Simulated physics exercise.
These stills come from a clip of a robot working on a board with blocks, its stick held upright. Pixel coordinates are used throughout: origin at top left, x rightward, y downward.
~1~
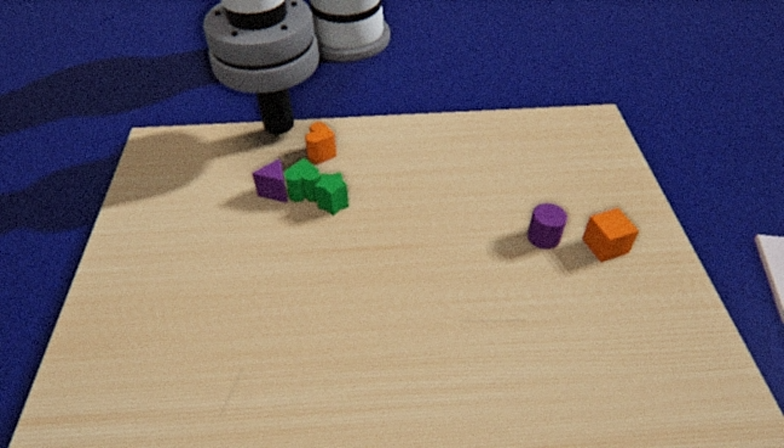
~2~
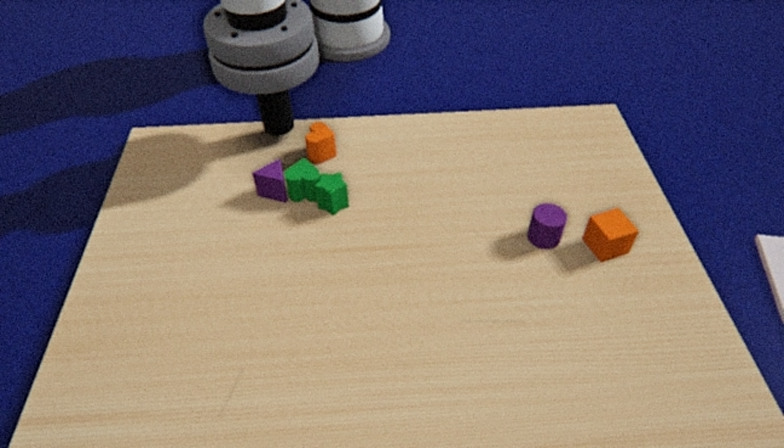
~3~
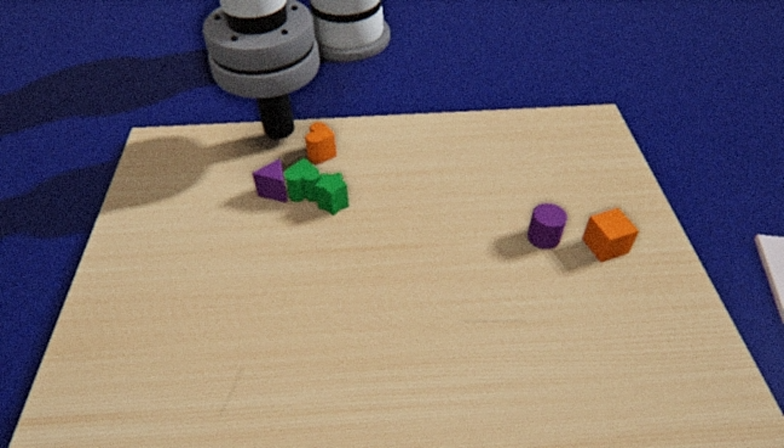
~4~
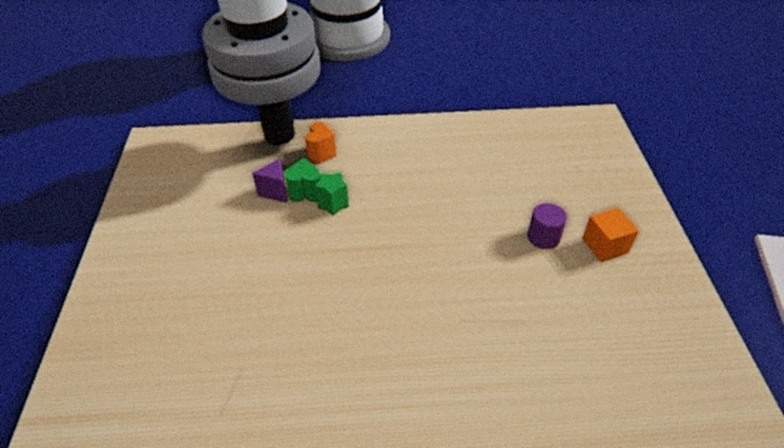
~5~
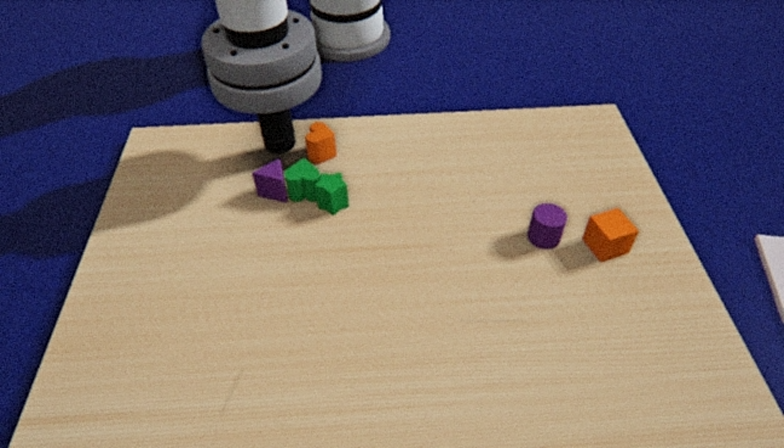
A robot arm's black stick moves slightly down beside the orange, purple and green blocks.
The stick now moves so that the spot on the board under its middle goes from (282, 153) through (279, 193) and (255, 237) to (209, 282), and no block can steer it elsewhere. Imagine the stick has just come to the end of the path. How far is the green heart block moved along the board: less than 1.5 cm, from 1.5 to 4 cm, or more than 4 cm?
Ends under 1.5 cm away.
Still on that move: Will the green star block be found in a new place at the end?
No, that is not how it ends up.
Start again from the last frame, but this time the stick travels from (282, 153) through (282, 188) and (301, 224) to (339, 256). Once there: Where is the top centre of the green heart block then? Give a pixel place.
When the path ends, it will be at (318, 181).
The first path, step by step. One third of the way, stick (277, 186); purple triangle (267, 191), turned 40° clockwise; green heart block (304, 174), turned 25° anticlockwise.
Two thirds of the way, stick (252, 231); purple triangle (242, 239), turned 35° clockwise; green heart block (303, 175), turned 30° anticlockwise.
At the end, stick (206, 275); purple triangle (229, 270); green heart block (303, 175), turned 30° anticlockwise; orange heart block not moved; green star block not moved.
